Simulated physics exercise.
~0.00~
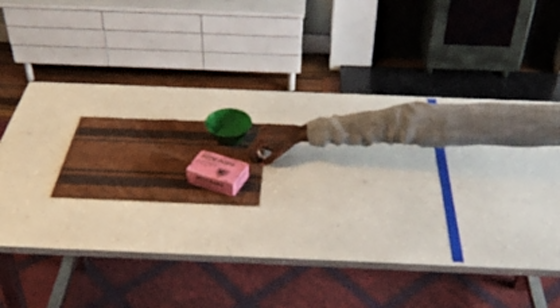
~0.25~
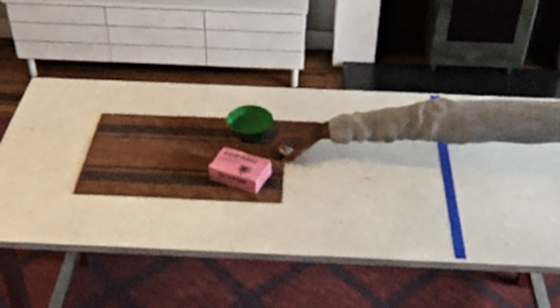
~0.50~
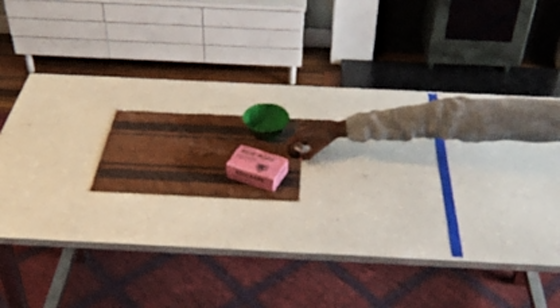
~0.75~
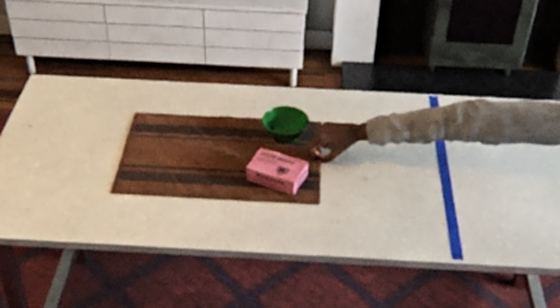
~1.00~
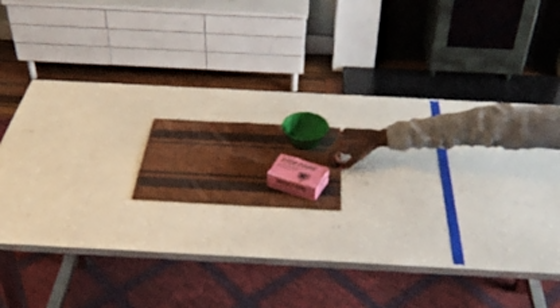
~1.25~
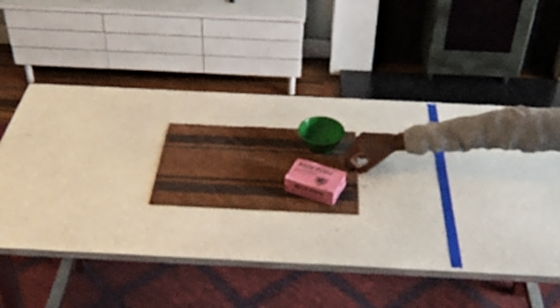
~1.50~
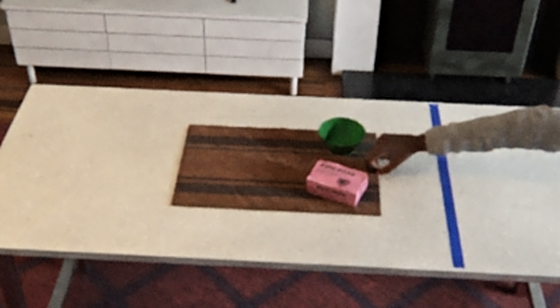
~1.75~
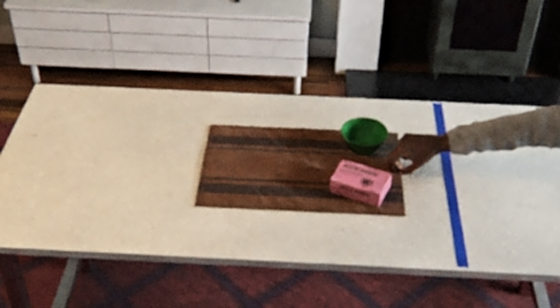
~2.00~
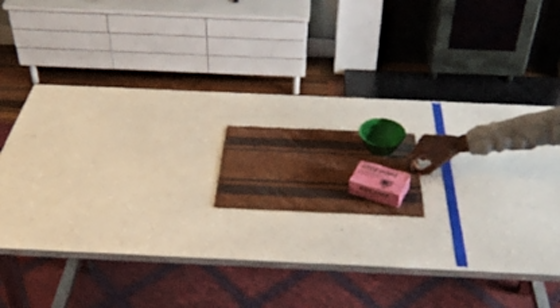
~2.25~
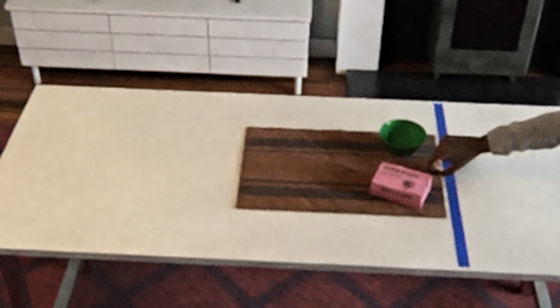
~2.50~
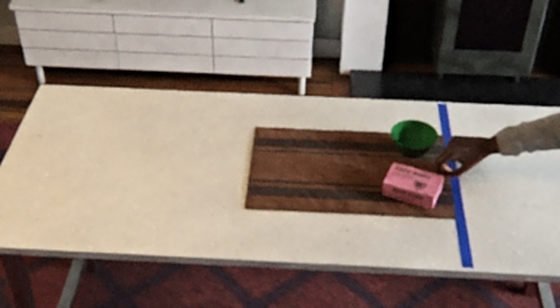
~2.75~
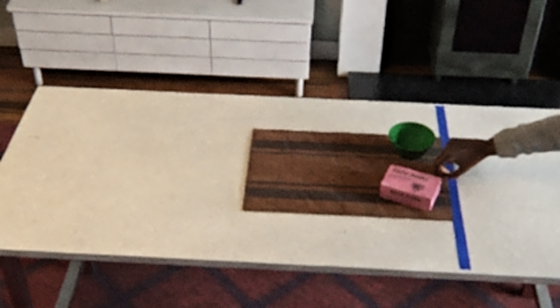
A brown place mat carrying a pink packet and a green bowl was pulled steadily to the right across a white table by a hand, stopping with its edge at the blue tape, both things still sitting on it.
